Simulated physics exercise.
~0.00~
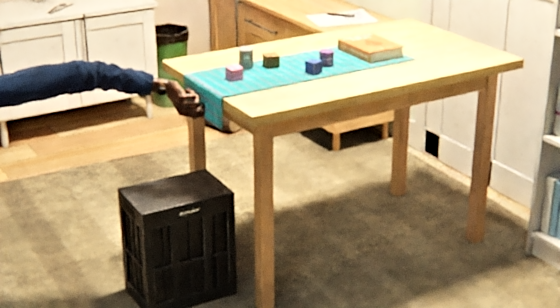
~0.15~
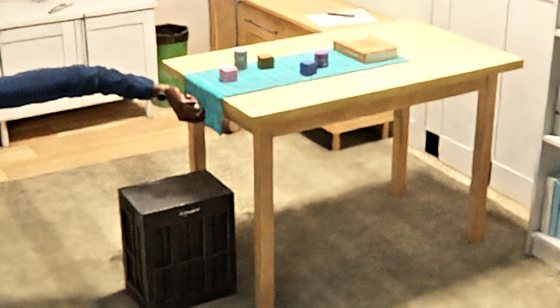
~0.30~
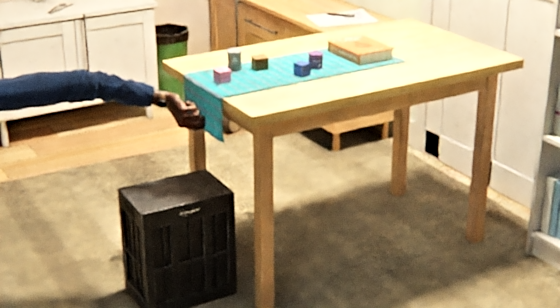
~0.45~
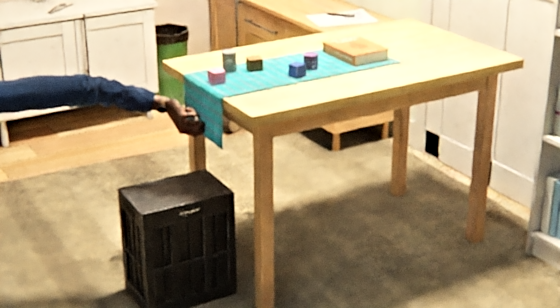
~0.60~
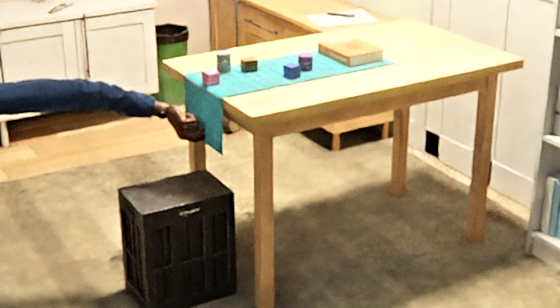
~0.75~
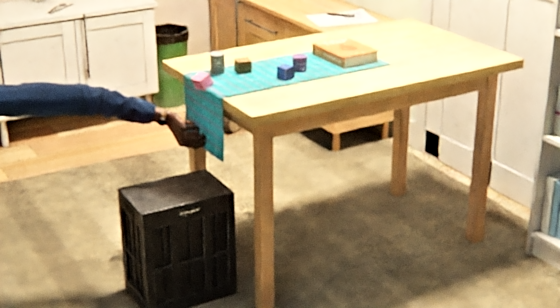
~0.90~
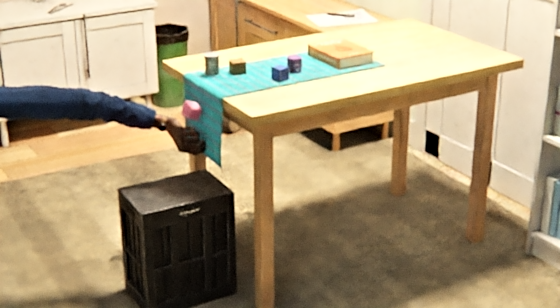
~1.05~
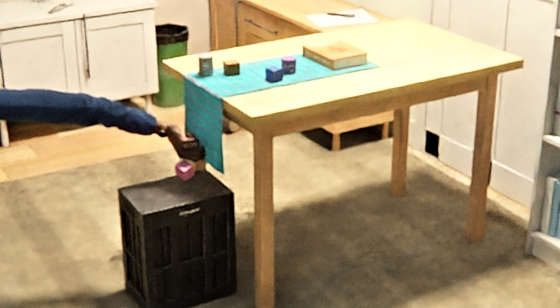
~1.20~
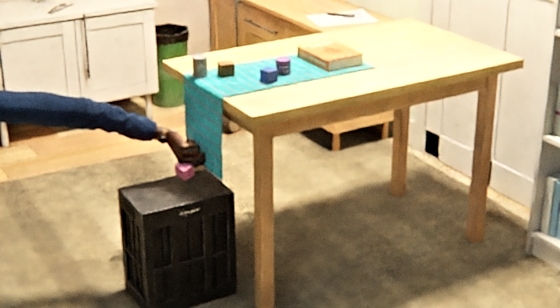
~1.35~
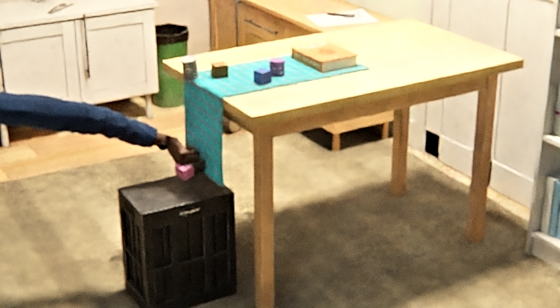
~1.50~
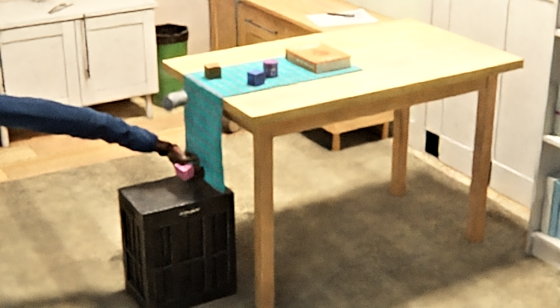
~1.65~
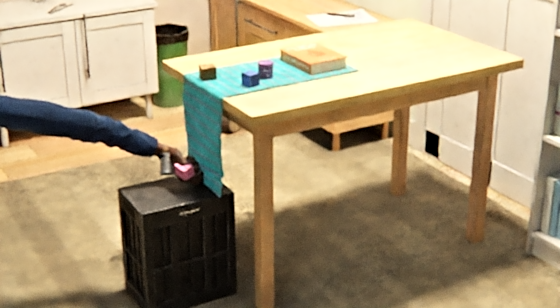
A hand drags a turquoise scarf off a table's left end, dropping a pink cube, then a grey can, onto a black crate.
